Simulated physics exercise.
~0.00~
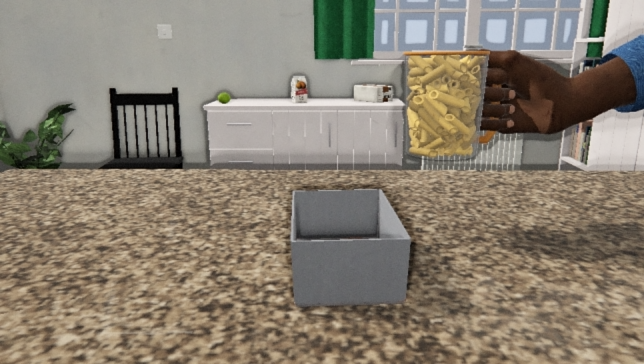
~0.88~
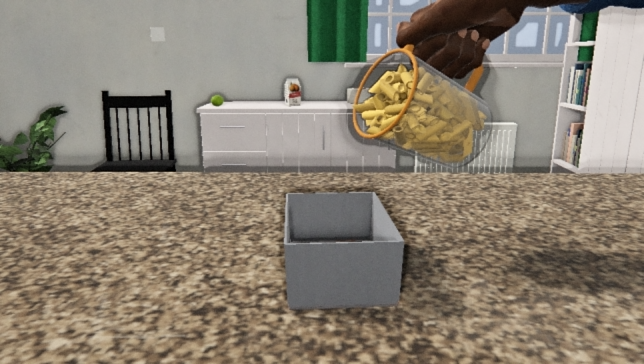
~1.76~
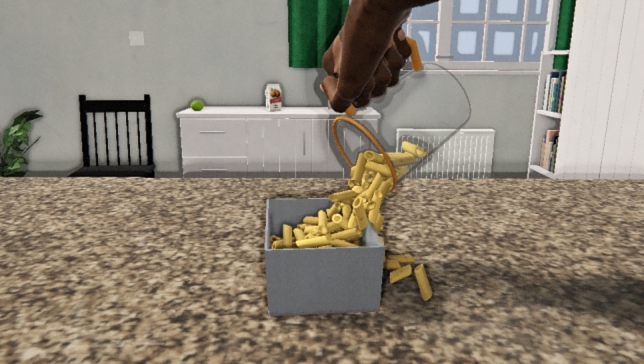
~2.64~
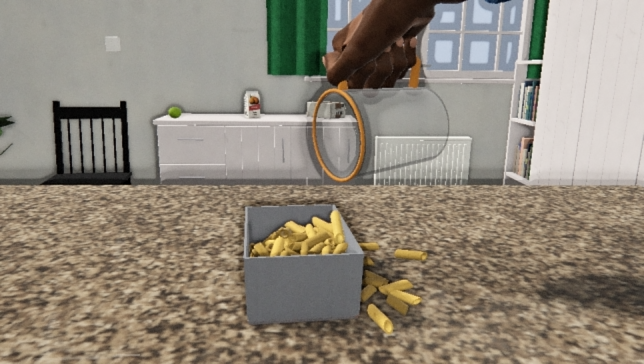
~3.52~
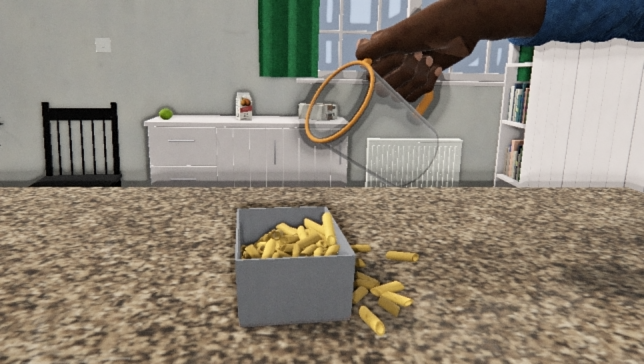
On a speckled stone countertop, a hand tips a clear, orange-rimmed container of dry pasta over an open gray box, pouring until the container is empty and then drawing it back, still tilted; most pieces fill the box while several lie scattered to its right.
